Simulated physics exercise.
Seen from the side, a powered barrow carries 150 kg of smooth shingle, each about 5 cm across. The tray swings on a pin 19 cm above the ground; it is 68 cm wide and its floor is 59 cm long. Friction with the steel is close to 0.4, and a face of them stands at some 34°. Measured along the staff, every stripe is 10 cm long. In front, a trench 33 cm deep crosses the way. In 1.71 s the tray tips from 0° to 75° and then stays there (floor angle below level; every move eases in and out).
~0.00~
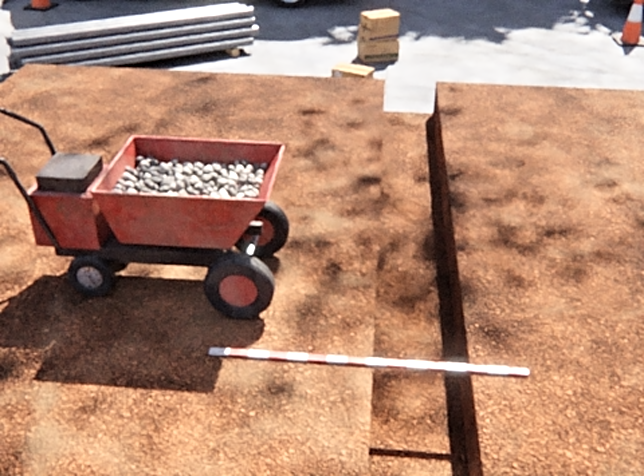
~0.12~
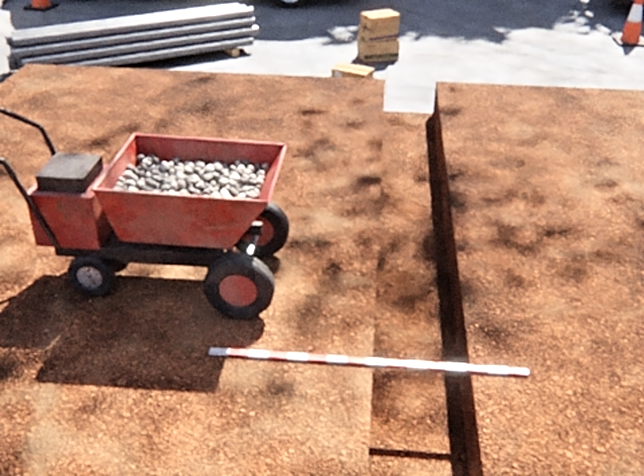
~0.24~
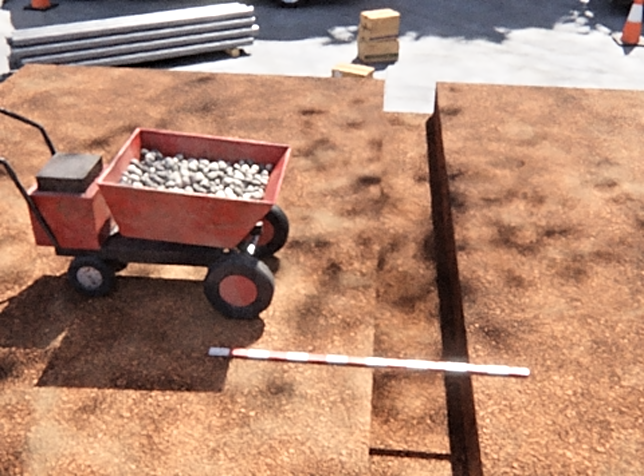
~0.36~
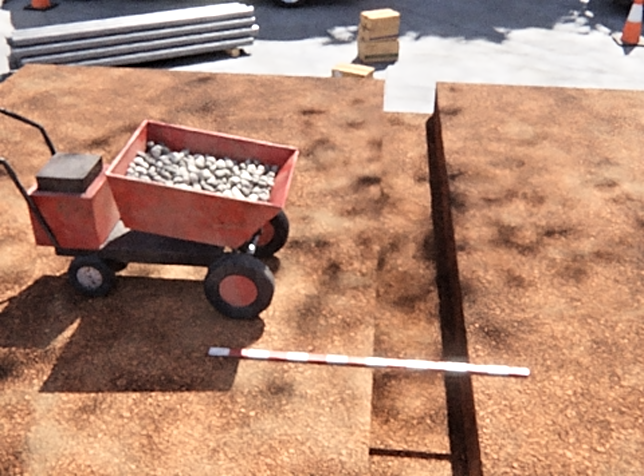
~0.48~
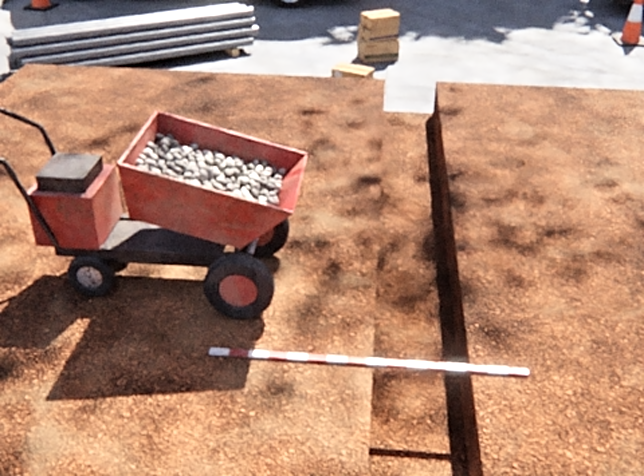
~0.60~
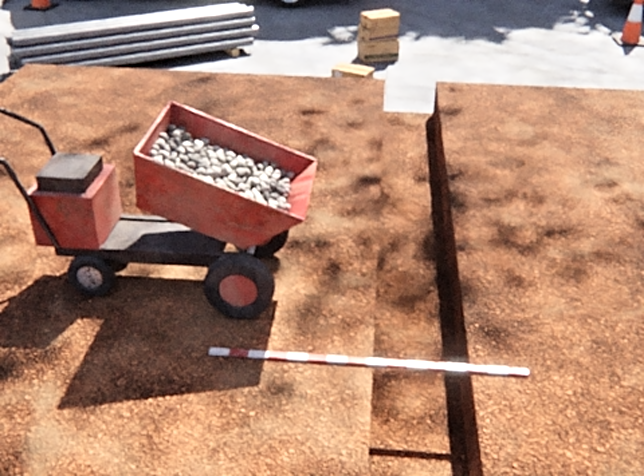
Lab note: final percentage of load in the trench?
Approx. 90 %.
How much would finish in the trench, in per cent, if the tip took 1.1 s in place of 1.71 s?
In that case some 90 per cent.
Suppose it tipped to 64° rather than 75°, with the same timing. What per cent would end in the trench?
Roughly 70 per cent would end in the trench.
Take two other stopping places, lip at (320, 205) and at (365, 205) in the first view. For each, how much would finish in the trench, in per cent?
About 100 per cent first, then about 55 per cent.
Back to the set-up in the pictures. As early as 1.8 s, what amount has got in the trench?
Roughly 50 percent of the load.
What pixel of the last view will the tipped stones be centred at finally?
Around (411, 329).
After 1.3 s the floor is at 63°; 99 % in the tray, 1 % short of the trench; the foremost stones are at (361, 250).
After 1.8 s the floor is at 75°; 40 % in the tray, 10 % short of the trench, 50 % in the trench; the foremost stones are at (454, 346).
After 2.2 s the floor is at 75°; 17 % in the tray, 12 % short of the trench, 71 % in the trench; the foremost stones are at (453, 329).
After 4.1 s the floor is at 75°; 0 % in the tray, 10 % short of the trench, 90 % in the trench; the foremost stones are at (455, 340).
